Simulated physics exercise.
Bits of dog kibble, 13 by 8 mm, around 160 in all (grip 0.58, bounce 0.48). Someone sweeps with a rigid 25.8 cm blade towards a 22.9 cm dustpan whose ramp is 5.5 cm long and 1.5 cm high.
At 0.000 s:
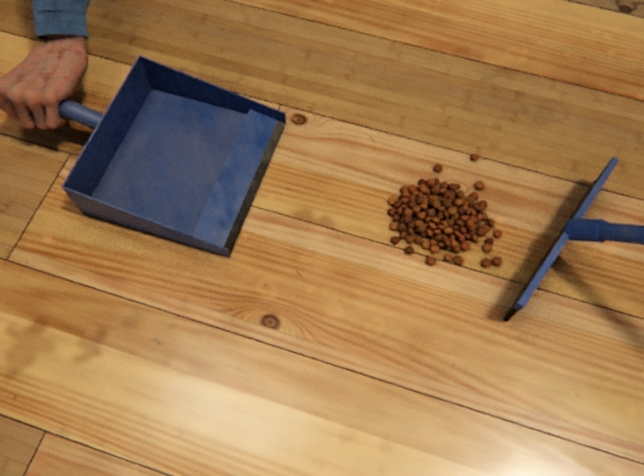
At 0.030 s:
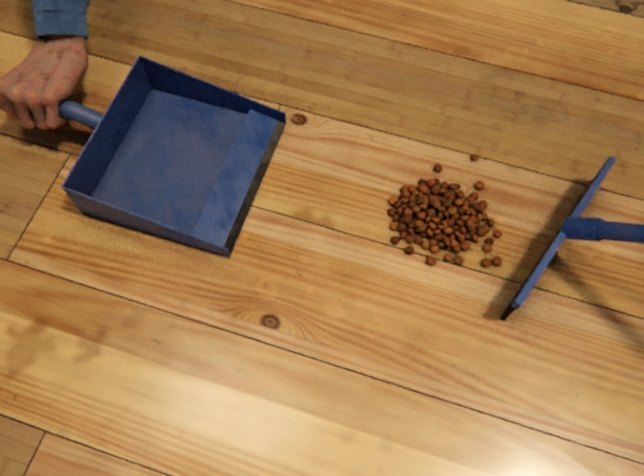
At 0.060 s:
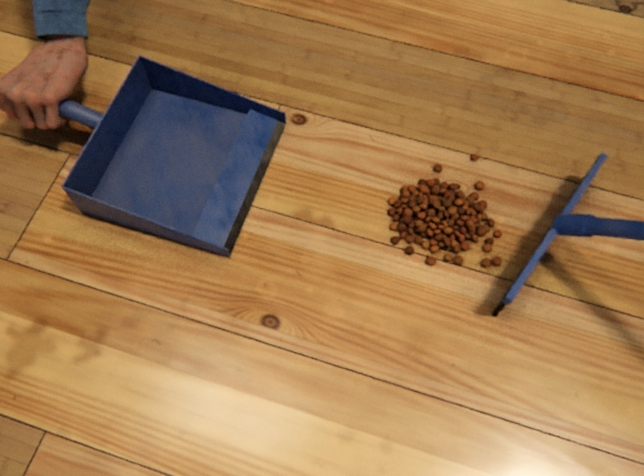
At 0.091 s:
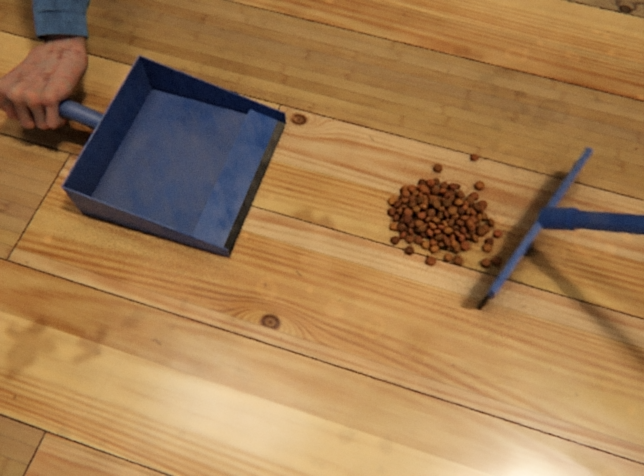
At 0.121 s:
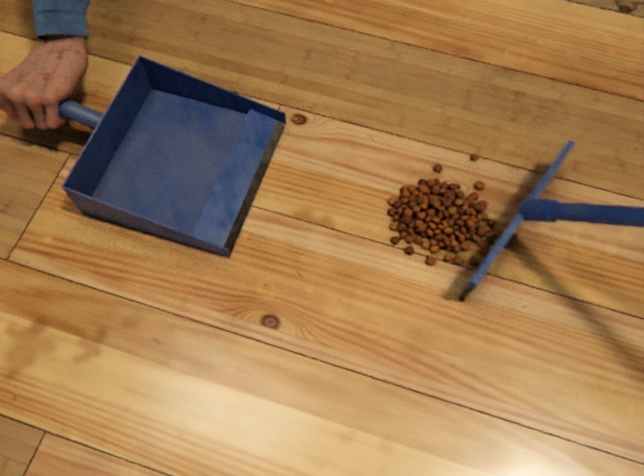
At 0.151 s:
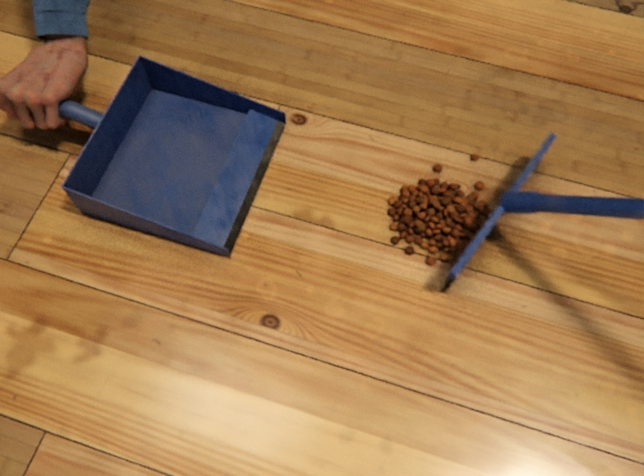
In this clip, a hand holds a blue dustpan still on a wooden floor while a blue blade on the right moves left, reaching a pile of brown kibble and pushing into its near edge.
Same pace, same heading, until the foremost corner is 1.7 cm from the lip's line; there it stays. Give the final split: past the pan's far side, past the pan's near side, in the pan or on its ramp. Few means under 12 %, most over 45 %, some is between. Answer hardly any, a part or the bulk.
Past the pan's far side: A part; past the pan's near side: Hardly any; in the pan or on its ramp: A part.
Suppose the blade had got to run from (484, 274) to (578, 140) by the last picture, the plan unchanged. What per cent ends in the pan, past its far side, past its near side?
Pan 0, far 65, near 0.
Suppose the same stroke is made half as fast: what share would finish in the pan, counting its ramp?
Then about 15 per cent.
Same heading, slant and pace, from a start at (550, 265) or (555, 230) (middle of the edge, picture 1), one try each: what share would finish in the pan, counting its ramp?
About 15 and 20 per cent.
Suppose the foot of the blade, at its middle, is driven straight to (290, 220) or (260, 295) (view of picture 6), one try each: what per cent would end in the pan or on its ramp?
About 5 and 0 per cent.
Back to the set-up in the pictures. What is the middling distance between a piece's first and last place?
Roughly 26 cm.
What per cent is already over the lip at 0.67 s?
About 20 per cent by then.
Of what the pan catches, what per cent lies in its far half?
About 80 per cent.
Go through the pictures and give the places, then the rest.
In the first picture, blade from (519, 305) to (611, 165), moved 0.0 cm, 0 of the pieces shifted so far; middle of the pieces at (440, 216); pan at (175, 163).
In the second picture, blade from (516, 304) to (608, 164), moved 0.4 cm, 0 of the pieces shifted so far; middle of the pieces at (440, 216).
In the third picture, blade from (507, 300) to (600, 161), moved 1.5 cm, 0 of the pieces shifted so far; middle of the pieces at (440, 216).
In the fourth picture, blade from (492, 293) to (586, 155), moved 3.5 cm, 0 of the pieces shifted so far; middle of the pieces at (440, 216).
In the fifth picture, blade from (472, 284) to (568, 148), moved 6.0 cm, 3 of the pieces shifted so far; middle of the pieces at (440, 216).
In the sixth picture, blade from (453, 275) to (550, 141), moved 8.5 cm, 38 of the pieces shifted so far; middle of the pieces at (439, 216); pan at (175, 163). The blade's pace is about 0.84 m/s, heading 9 degrees away from the viewer's side.
After 0.32 s, middle of the blade 19 cm from the lip; 0 % over the lip, far side 10 %, near side 0 %.
After 0.43 s, middle of the blade 10 cm from the lip; 0 % over the lip, far side 25 %, near side 0 %.
After 0.67 s, middle of the blade 6 cm from the lip; 20 % over the lip, far side 35 %, near side 0 %.
By 1.2 s all is still; far side 35 %, near side 0 %, pan 20 %, in front of the lip or behind the blade 45 %.
